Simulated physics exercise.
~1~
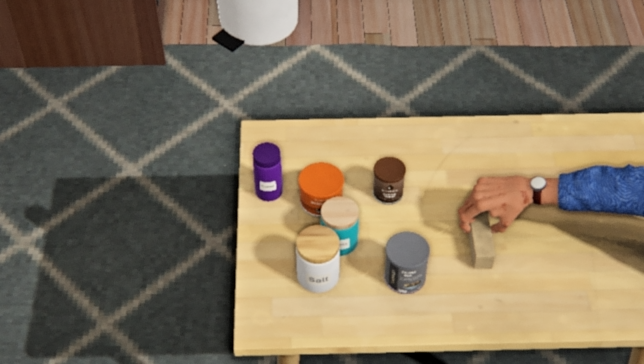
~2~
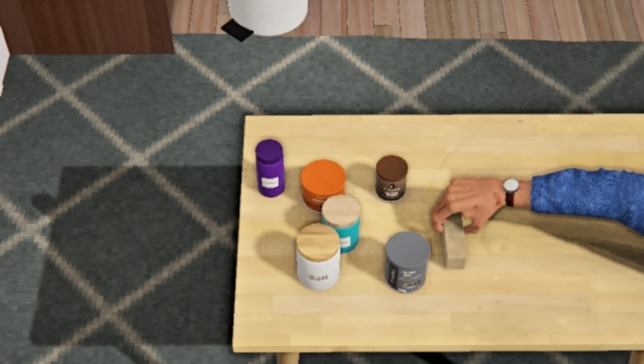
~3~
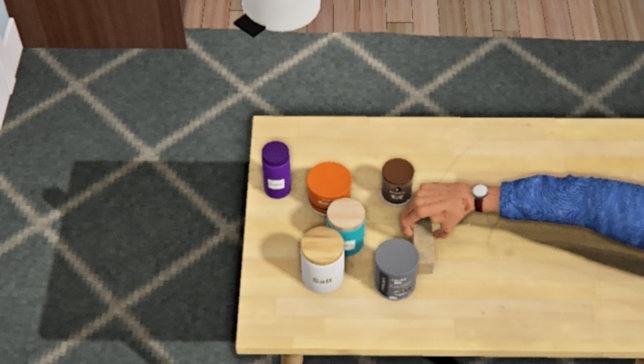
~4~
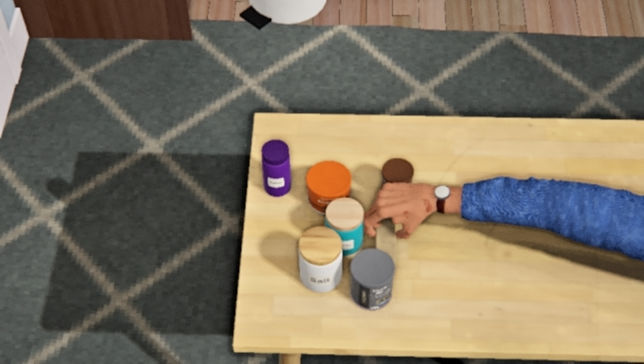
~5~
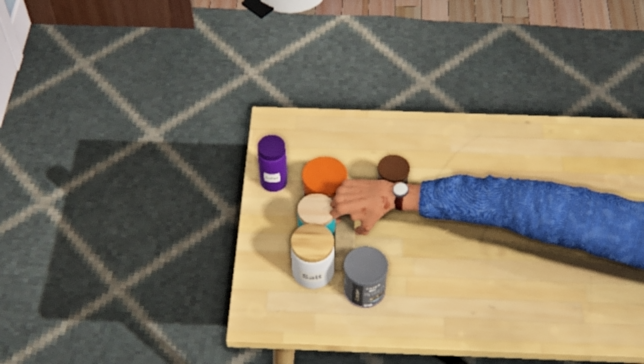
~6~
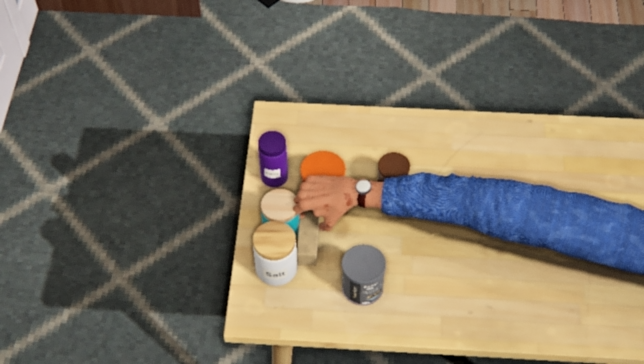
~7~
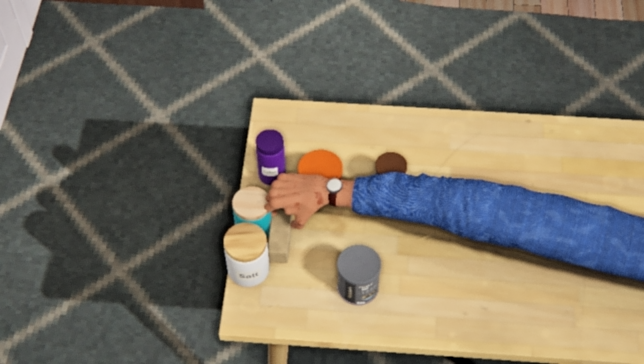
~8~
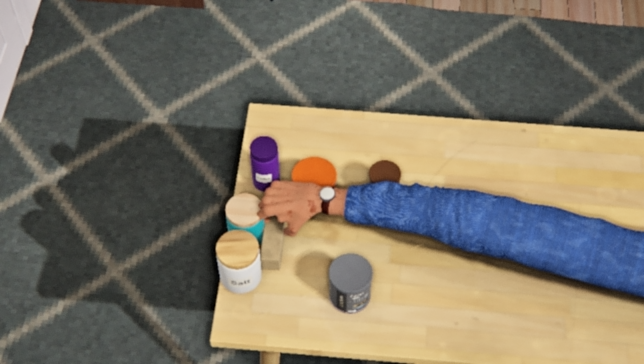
A hand in a blue sleeve, with a watch at the wrist, reaches in from the right over a pale wooden table on a patterned grey rug, seen from above. It holds a small wooden block near a cluster of six containers at the table's left end. The block slides slowly left, first nudging the grey tin a short way left. It then pushes the turquoise jar and the white jar toward the left edge, leaving the tin behind. The purple jar, orange tub and brown tin stay put. Finally both pushed jars stand upright at the edge, and nothing has fallen.
